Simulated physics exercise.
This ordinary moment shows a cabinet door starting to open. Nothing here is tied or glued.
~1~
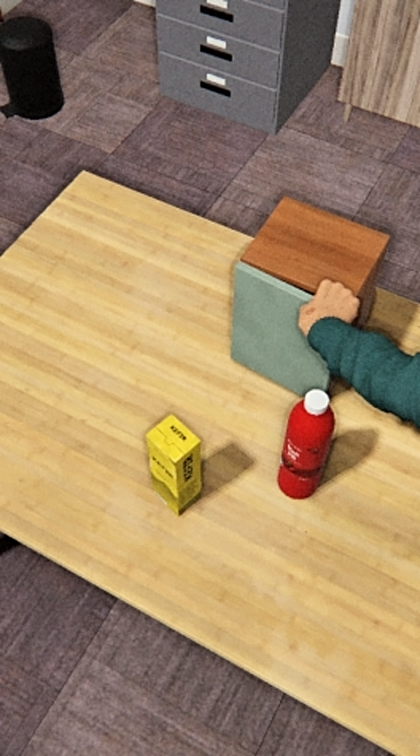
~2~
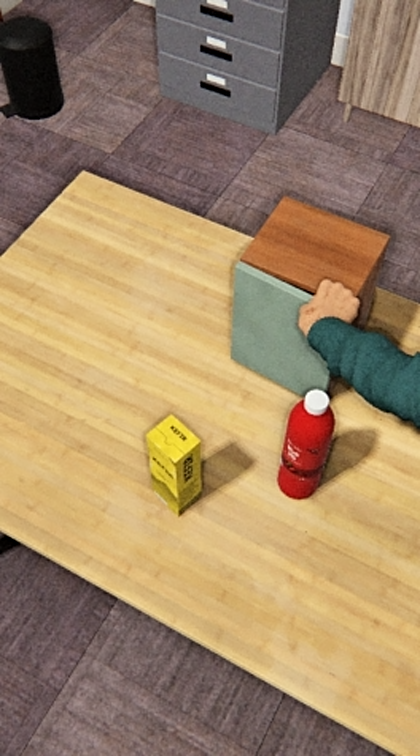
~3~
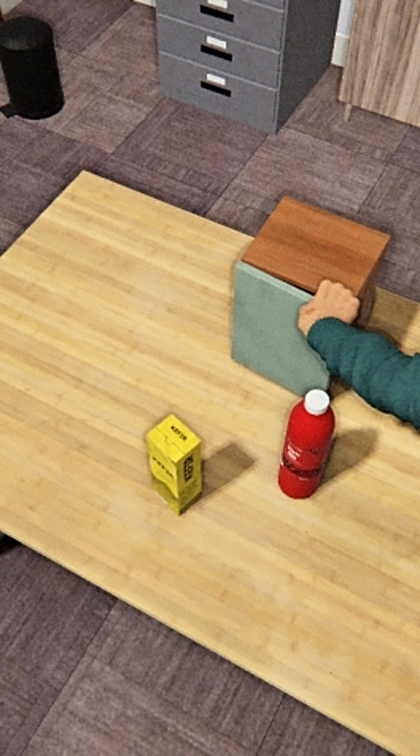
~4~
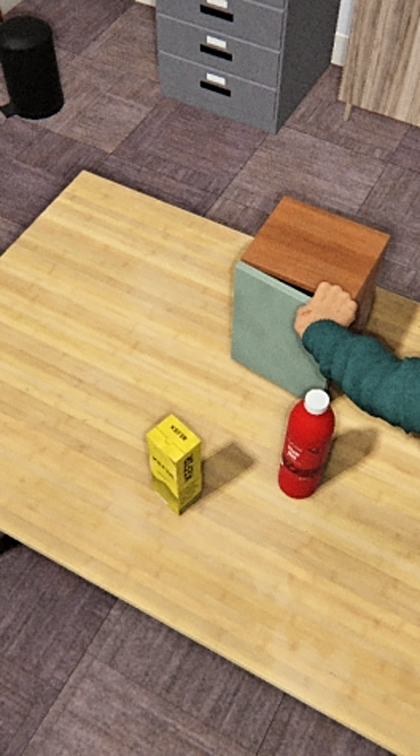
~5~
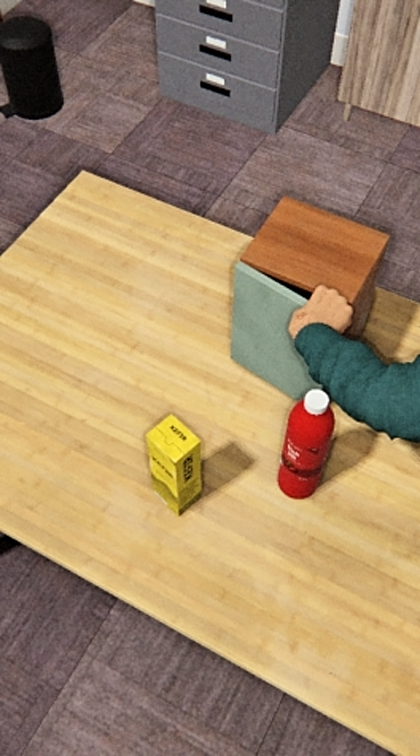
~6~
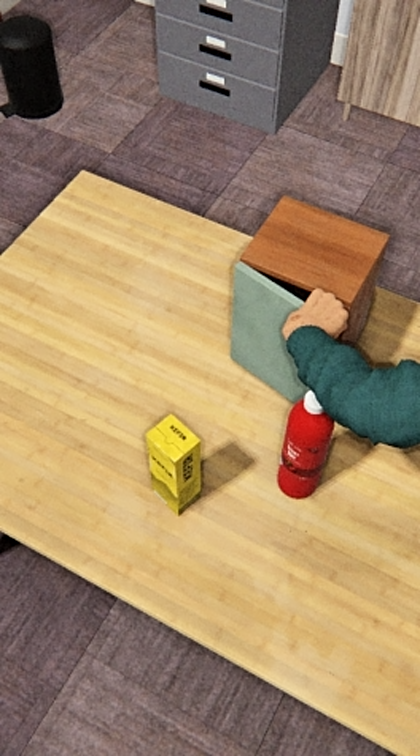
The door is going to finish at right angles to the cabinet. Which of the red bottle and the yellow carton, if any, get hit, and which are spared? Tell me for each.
Here the red bottle is spared, the yellow carton is spared.
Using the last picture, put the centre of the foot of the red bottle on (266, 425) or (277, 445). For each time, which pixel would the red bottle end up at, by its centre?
It stops at around (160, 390) and around (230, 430).
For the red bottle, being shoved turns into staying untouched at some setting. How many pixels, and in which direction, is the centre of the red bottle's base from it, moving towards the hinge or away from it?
28 pixels up, roughly.
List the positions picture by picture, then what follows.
The first frame shows door 4° open; red bottle (307, 444); yellow carton (175, 468); door (280, 341).
The second frame shows door 4° open; yellow carton (176, 468); door (280, 342).
The third frame shows door 4° open; red bottle (307, 444); door (280, 342).
The fourth frame shows door 6° open; yellow carton (176, 468); door (279, 343).
The fifth frame shows door 9° open; red bottle (306, 444); door (277, 345).
The sixth frame shows door 12° open; red bottle (306, 444); yellow carton (175, 468); door (275, 346).
Then, 0.76 s on from there, door 42° open; red bottle at rest near (306, 444); yellow carton at rest near (175, 468).
Then, 1.68 s on from there, door 77° open; red bottle at rest near (306, 444); yellow carton at rest near (175, 468).
In the end, the red bottle stays untouched, near (306, 444); the yellow carton stays untouched, near (175, 468).
